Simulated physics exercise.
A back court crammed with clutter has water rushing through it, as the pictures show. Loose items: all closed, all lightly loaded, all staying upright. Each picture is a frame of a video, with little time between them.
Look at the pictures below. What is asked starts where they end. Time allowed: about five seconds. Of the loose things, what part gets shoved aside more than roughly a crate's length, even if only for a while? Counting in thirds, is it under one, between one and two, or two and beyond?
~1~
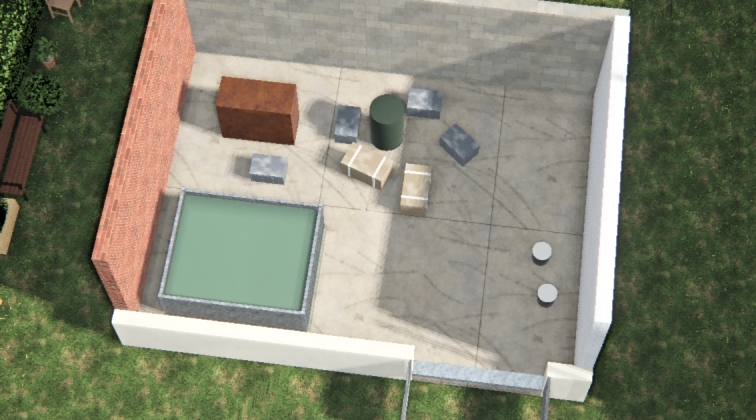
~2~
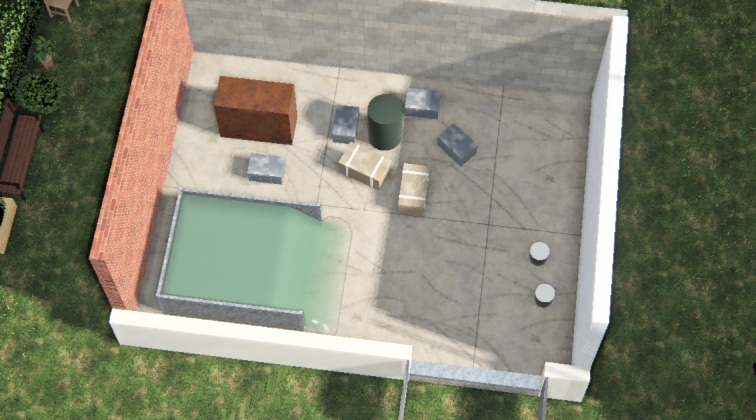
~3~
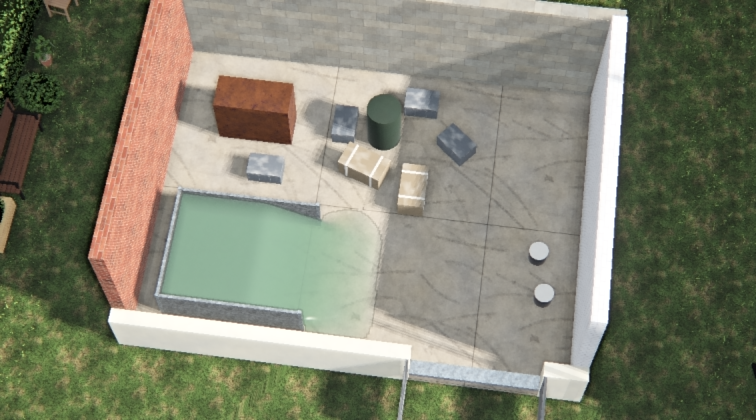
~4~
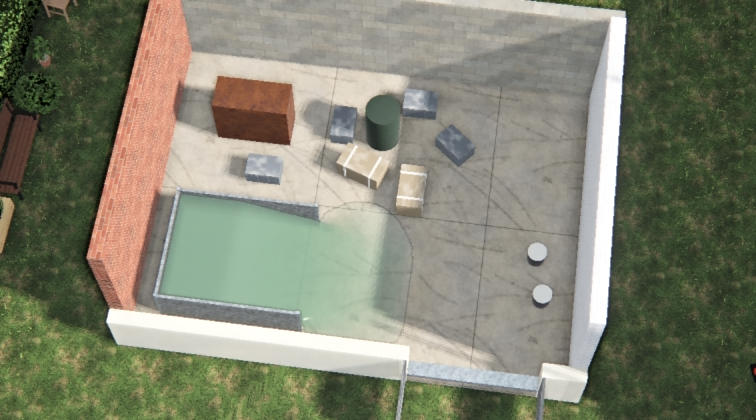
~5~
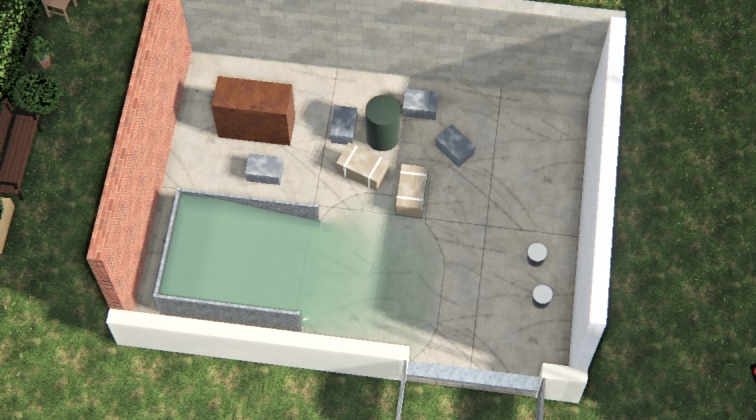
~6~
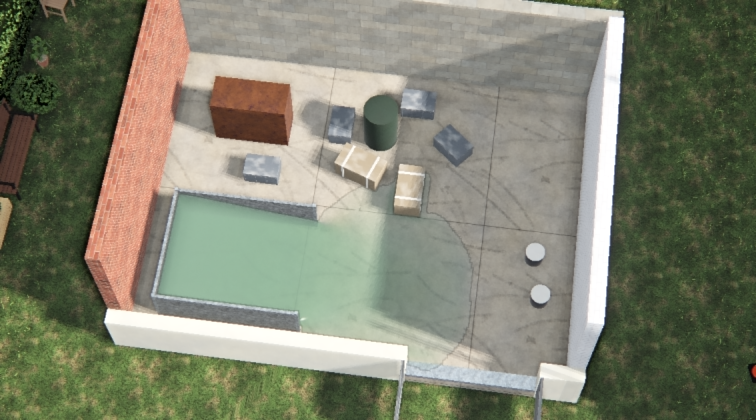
Midway band.
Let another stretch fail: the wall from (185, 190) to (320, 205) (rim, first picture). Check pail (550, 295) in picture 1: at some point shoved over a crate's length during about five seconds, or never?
Judgement - not displaced that far.
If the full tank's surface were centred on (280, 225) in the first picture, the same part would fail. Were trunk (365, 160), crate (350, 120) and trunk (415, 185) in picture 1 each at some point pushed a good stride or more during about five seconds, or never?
Object by object, in turn: Lingered near its place, lingered near its place, travelled a good distance.
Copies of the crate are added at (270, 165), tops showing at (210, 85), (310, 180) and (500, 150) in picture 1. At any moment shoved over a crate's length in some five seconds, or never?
Per listing: Largely stays, largely stays, cleared out.
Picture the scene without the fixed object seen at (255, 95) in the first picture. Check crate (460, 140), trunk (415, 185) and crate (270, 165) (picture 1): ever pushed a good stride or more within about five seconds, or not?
In sequence: Did travel that far, next did travel that far, finally did not travel far.
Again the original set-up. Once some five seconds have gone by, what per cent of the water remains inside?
I'd put it near 82 per cent.
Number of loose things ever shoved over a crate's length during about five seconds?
My count comes to 5.
A moment on, 0 of 8 are well off their spots; 0 afloat.
Next, 2 of 8 are well off their spots; 2 afloat.
Later, 4 of 8 are well off their spots; 2 afloat.
In the end, 5 of 8 are well off their spots, and 5 have been at some point; 5 afloat.
